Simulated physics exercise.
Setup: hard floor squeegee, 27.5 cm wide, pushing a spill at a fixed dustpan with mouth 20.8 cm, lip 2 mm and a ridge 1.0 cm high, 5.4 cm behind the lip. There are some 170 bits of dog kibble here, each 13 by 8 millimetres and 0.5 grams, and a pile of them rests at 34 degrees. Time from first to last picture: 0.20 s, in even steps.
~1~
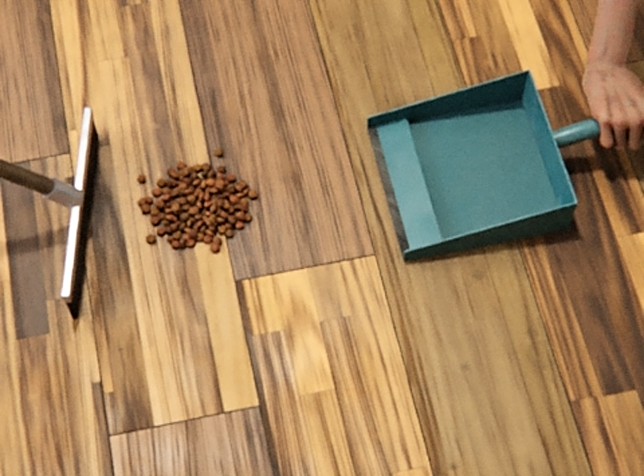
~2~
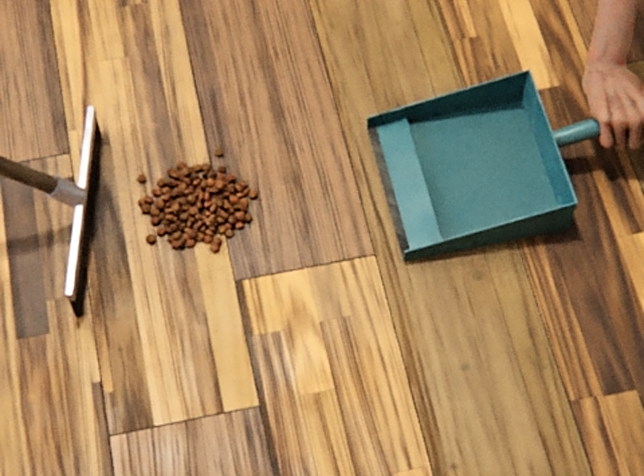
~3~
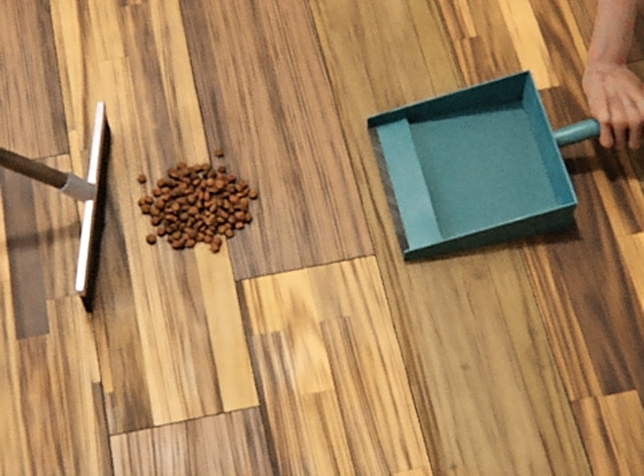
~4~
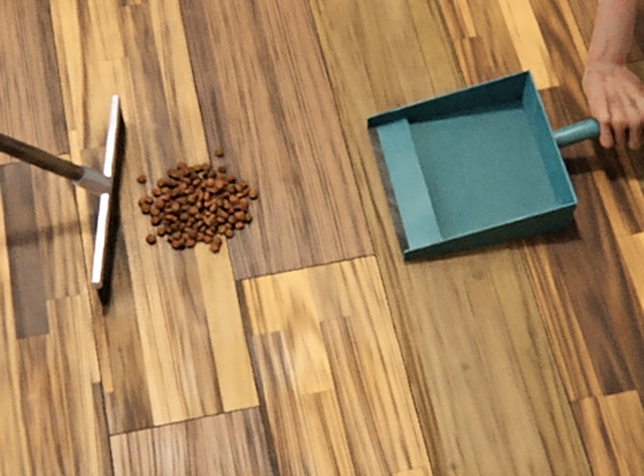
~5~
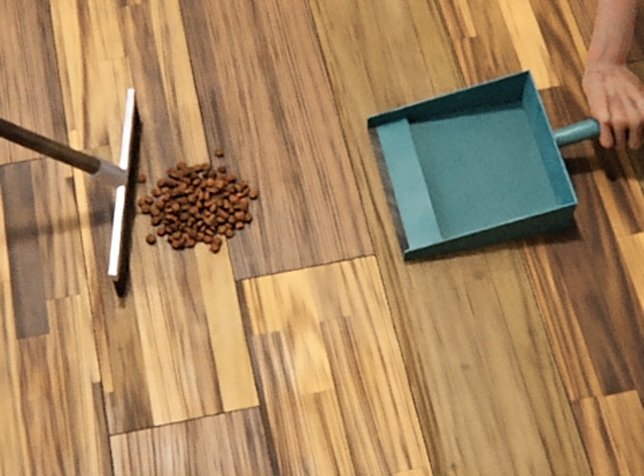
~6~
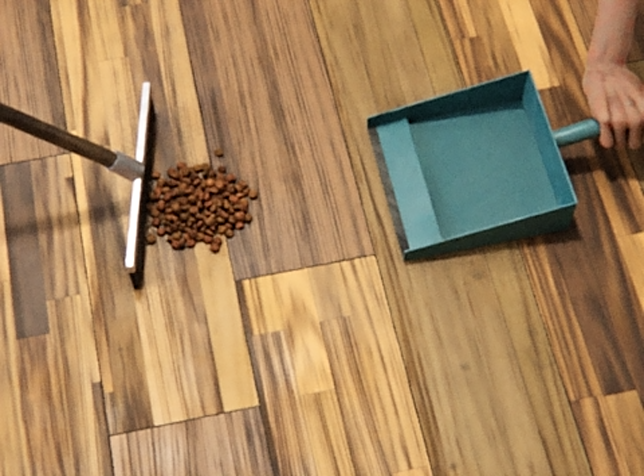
A squeegee slid slowly to the right across a wooden floor until its blade met the near edge of a small pile of brown kibble, while a hand held a teal dustpan still.
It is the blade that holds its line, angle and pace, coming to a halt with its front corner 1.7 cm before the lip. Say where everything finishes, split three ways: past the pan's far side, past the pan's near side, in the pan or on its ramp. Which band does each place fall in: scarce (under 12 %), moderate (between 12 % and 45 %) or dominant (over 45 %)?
Past the pan's far side: Moderate; past the pan's near side: Scarce; in the pan or on its ramp: Scarce.
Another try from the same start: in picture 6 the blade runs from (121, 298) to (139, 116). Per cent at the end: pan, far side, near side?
Pan: 20, far side: 0, near side: 5.
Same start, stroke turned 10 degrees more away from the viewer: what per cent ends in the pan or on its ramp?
That would give about 0 percent.
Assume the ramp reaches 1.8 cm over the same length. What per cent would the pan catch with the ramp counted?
Estimated share: Around 0 in a hundred.
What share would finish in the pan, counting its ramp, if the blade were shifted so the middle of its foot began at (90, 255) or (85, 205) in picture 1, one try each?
About 5 and 0 per cent.
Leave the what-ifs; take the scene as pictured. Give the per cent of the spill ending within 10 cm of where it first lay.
I'd say about 10 per cent.
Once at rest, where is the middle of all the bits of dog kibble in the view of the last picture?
Roughly (350, 166).
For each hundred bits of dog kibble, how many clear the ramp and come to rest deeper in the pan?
Close to 0 per cent.
Then, 0.24 s after the last picture, middle of the blade 18 cm from the lip; 0 % over the lip, far side 10 %, near side 0 %.
Then, 0.42 s after the last picture, middle of the blade 9 cm from the lip; 0 % over the lip, far side 15 %, near side 0 %.
Then, 0.71 s after the last picture, middle of the blade 5 cm from the lip; 0 % over the lip, far side 20 %, near side 0 %.
In the end, far side 20 %, near side 0 %, pan 0 %, in front of the lip or behind the blade 80 %.
